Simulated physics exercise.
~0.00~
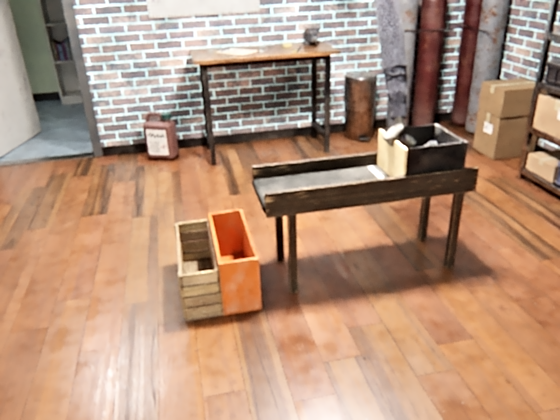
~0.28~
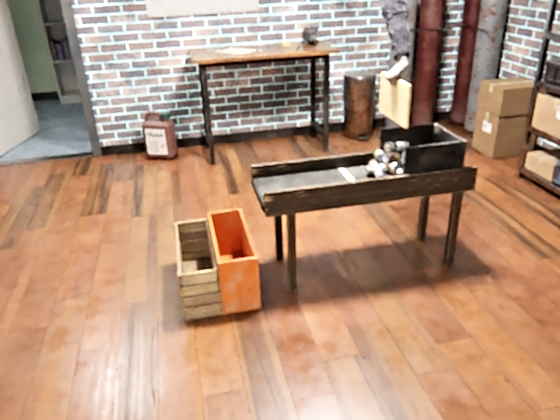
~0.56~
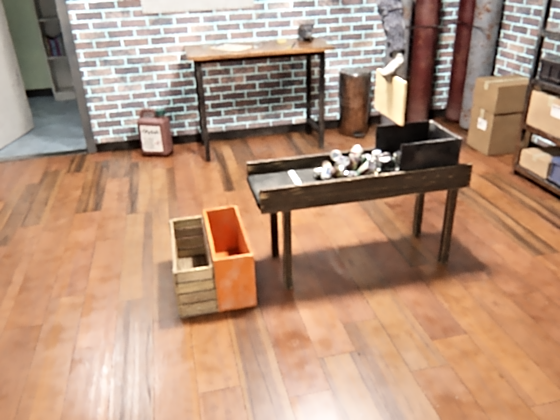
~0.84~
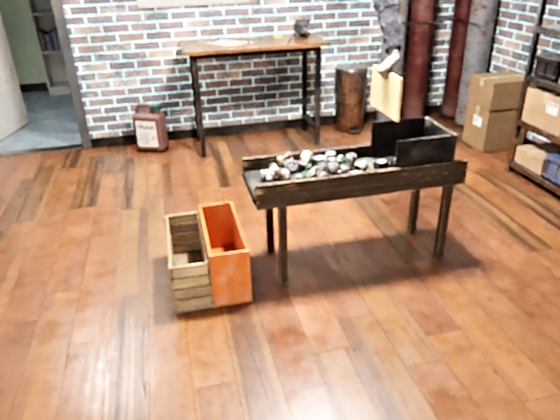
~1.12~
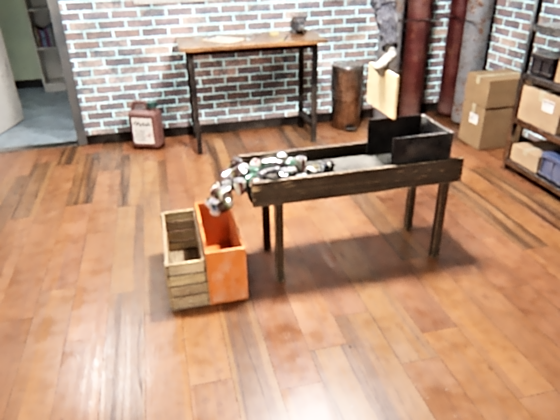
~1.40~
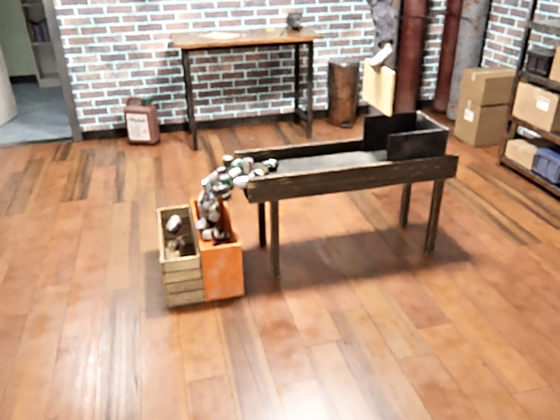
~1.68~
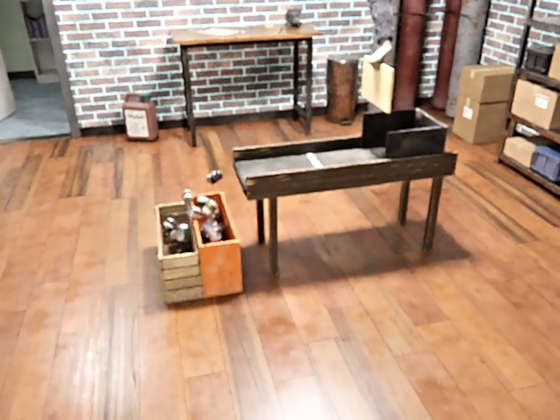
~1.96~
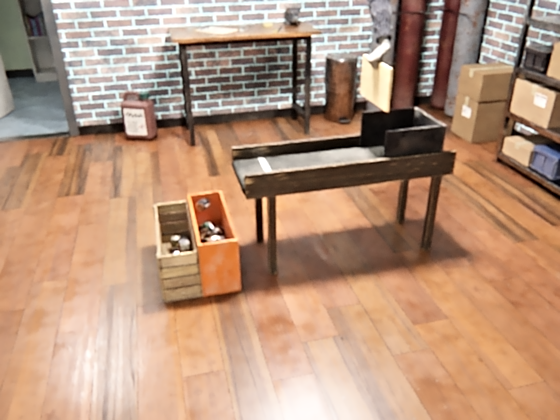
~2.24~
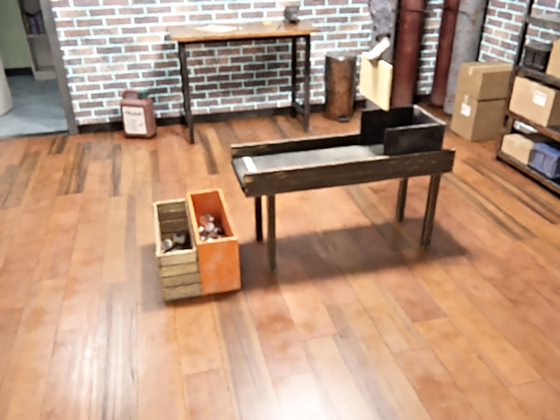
Small cans riding left along a dark level belt after a gate lifts, tumbling off its end into orange and wooden boxes.
